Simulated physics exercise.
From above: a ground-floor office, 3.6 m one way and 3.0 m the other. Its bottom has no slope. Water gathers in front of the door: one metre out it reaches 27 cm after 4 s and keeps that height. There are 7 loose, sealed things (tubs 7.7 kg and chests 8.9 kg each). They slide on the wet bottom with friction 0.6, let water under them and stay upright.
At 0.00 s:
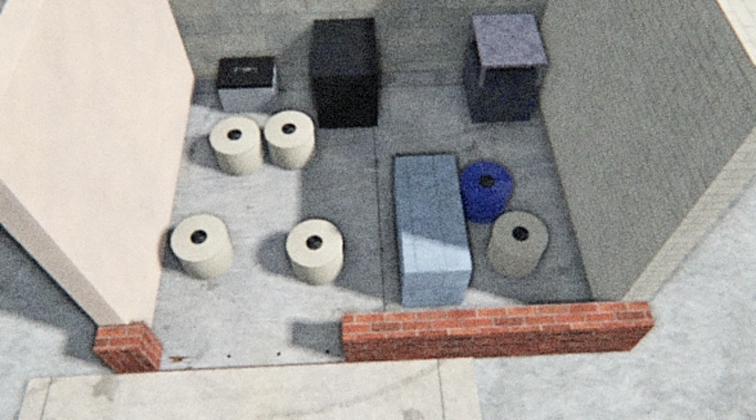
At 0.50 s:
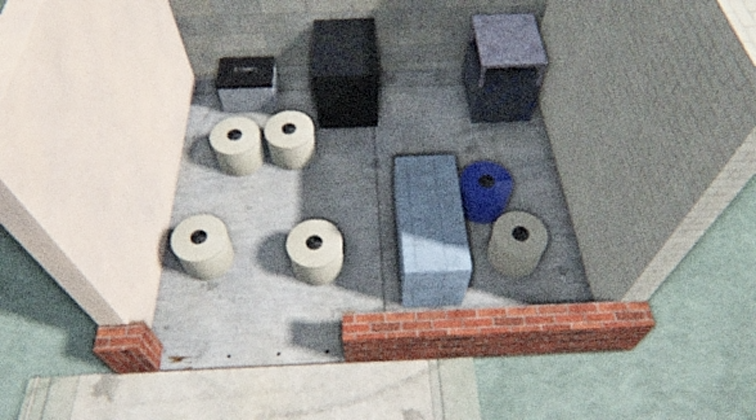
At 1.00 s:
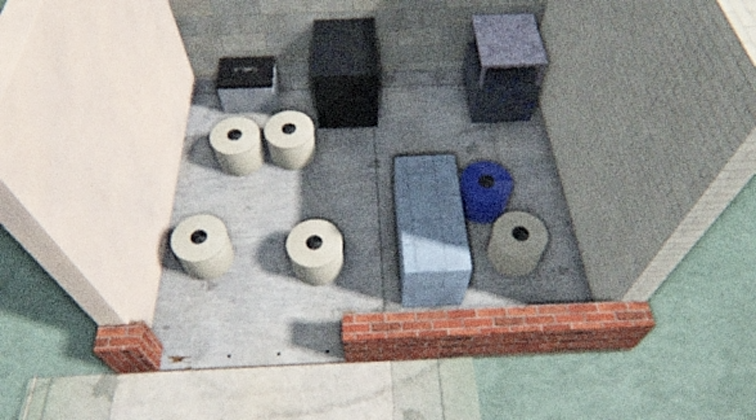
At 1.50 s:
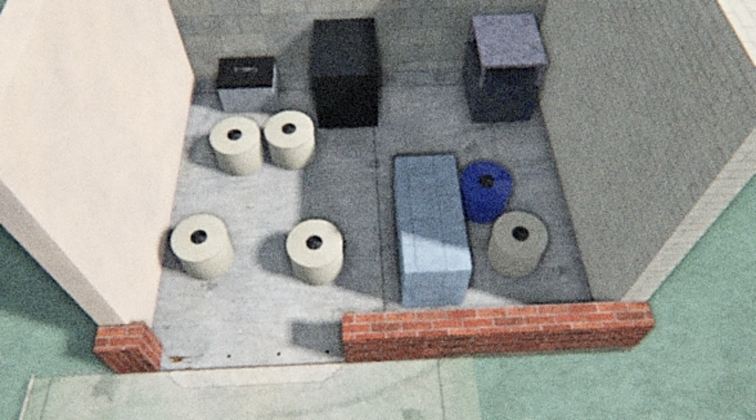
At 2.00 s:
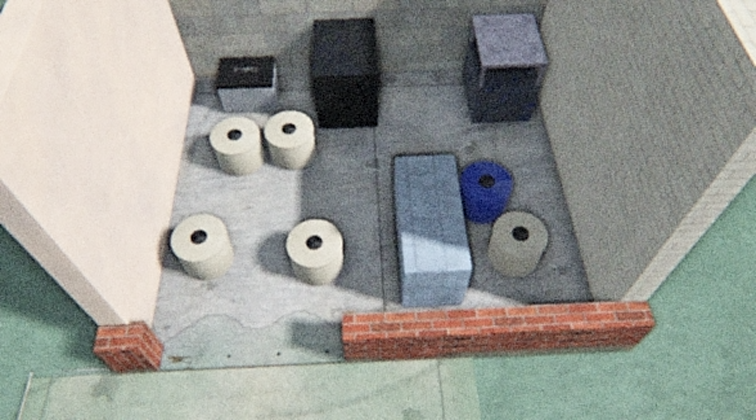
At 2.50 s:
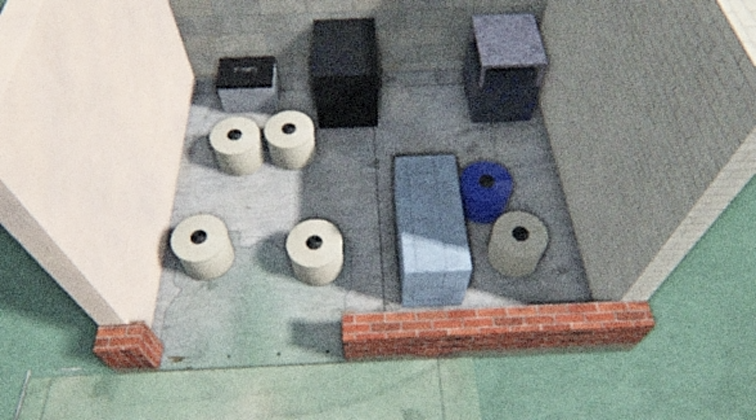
At first, tubs and boxes stand on the dry grey floor of a walled room seen from above. Greenish water then appears outside and creeps over the pale slab in front of the doorway, before a thin sheet slips through the gap and spreads toward the front tubs, while nothing inside shifts.
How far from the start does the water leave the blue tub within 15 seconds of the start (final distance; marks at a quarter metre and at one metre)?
Blue tub moves a short way.
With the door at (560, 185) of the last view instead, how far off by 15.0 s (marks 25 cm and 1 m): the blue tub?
In that case the blue tub travels far.
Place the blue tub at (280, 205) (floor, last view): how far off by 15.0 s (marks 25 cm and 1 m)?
It gets carried off.
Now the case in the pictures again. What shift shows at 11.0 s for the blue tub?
Roughly 20 cm by then.
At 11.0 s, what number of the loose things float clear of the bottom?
7 of them.
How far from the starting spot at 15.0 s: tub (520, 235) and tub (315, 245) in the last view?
In turn: 40 cm, 140 cm.
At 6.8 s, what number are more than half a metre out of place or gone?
2 of them.
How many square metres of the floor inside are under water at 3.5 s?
Roughly 3.0 m2.
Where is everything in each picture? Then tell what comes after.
In the first frame, the blue tub at (486, 182) rests on the ground; water covers 0.0 m2; 0 of 7 have shifted.
In the second frame, the blue tub at (486, 182) rests on the ground; 0.0 m2 under water; 0 of 7 have shifted.
In the third frame, the blue tub at (486, 182), on the bottom; water covers 0.0 m2; 0 of 7 have shifted.
In the fourth frame, the blue tub at (486, 182), on the bottom; 0.0 m2 under water; 0 of 7 have shifted.
In the fifth frame, the blue tub at (486, 182) rests on the ground; 0.2 m2 under water; 0 of 7 have shifted.
In the sixth frame, the blue tub at (486, 182), on the bottom; water covers 0.9 m2; 0 of 7 have shifted.
After 3.5 s the blue tub is near (486, 182), 0.0 m from its start, aground; 0 afloat.
After 6.8 s the blue tub is near (486, 182), 0.0 m from its start, aground; 5 afloat.
After 11.0 s the blue tub is near (511, 164), 0.2 m from its start, afloat; 7 afloat.
After 15.0 s the blue tub is near (569, 203), 0.7 m from its start, afloat; 7 afloat.
